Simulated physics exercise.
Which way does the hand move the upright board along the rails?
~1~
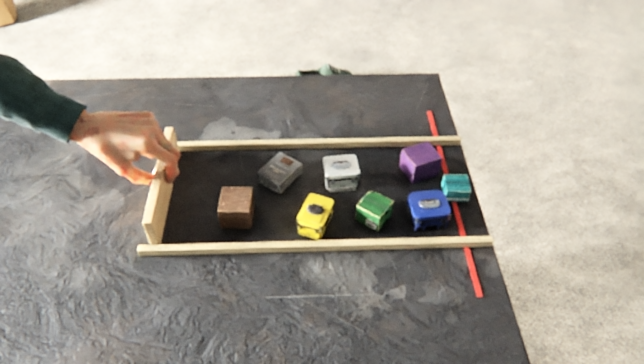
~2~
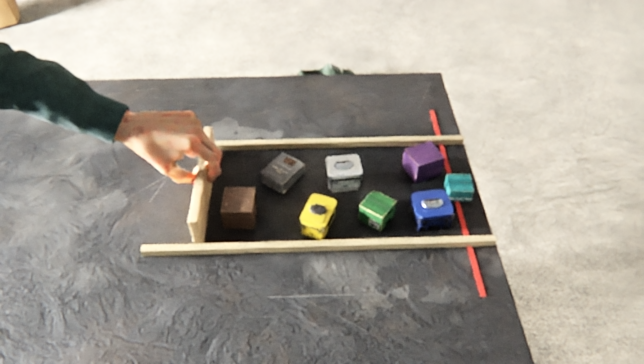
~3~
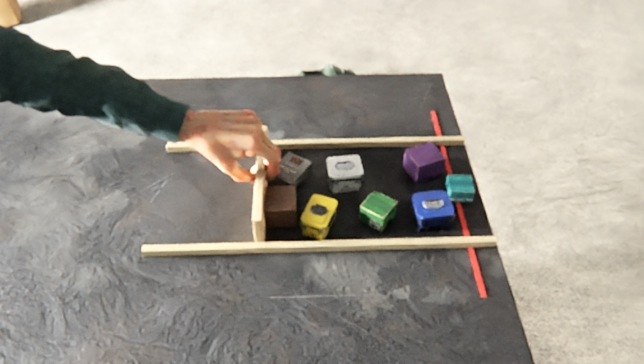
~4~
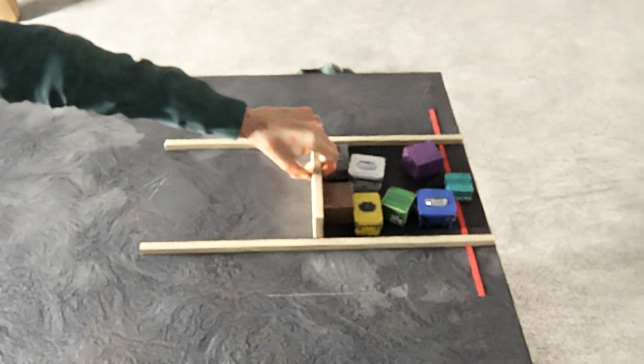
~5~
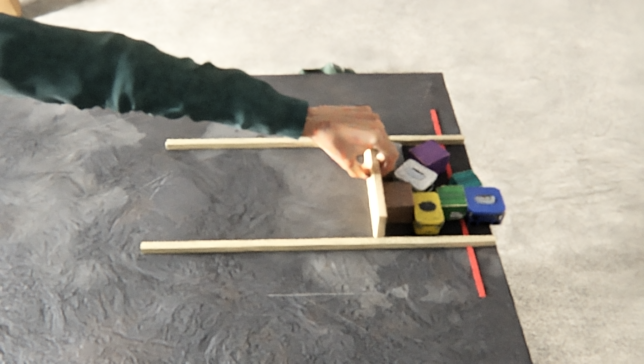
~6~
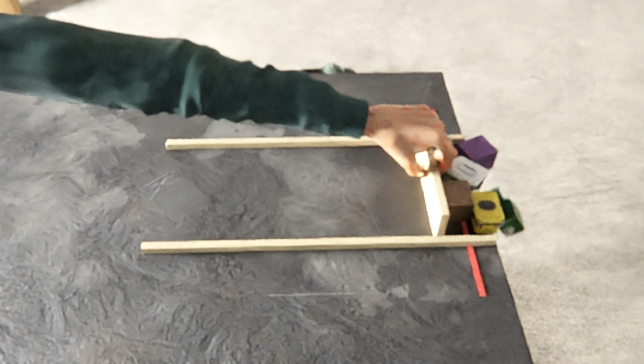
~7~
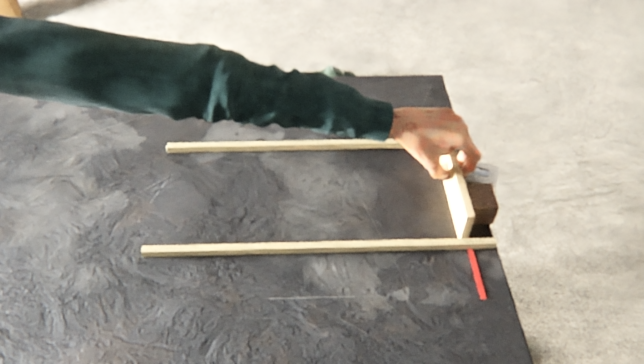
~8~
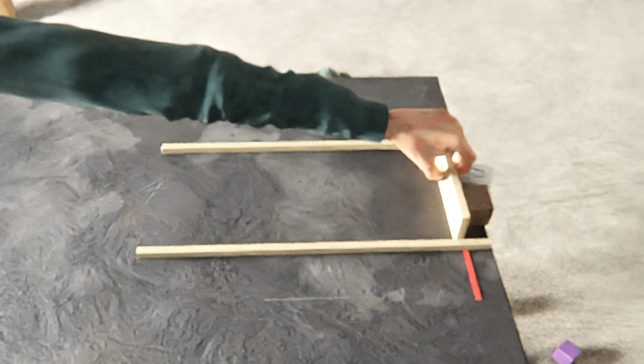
The hand moves the board to the right, towards the red tape and the edge of the table.
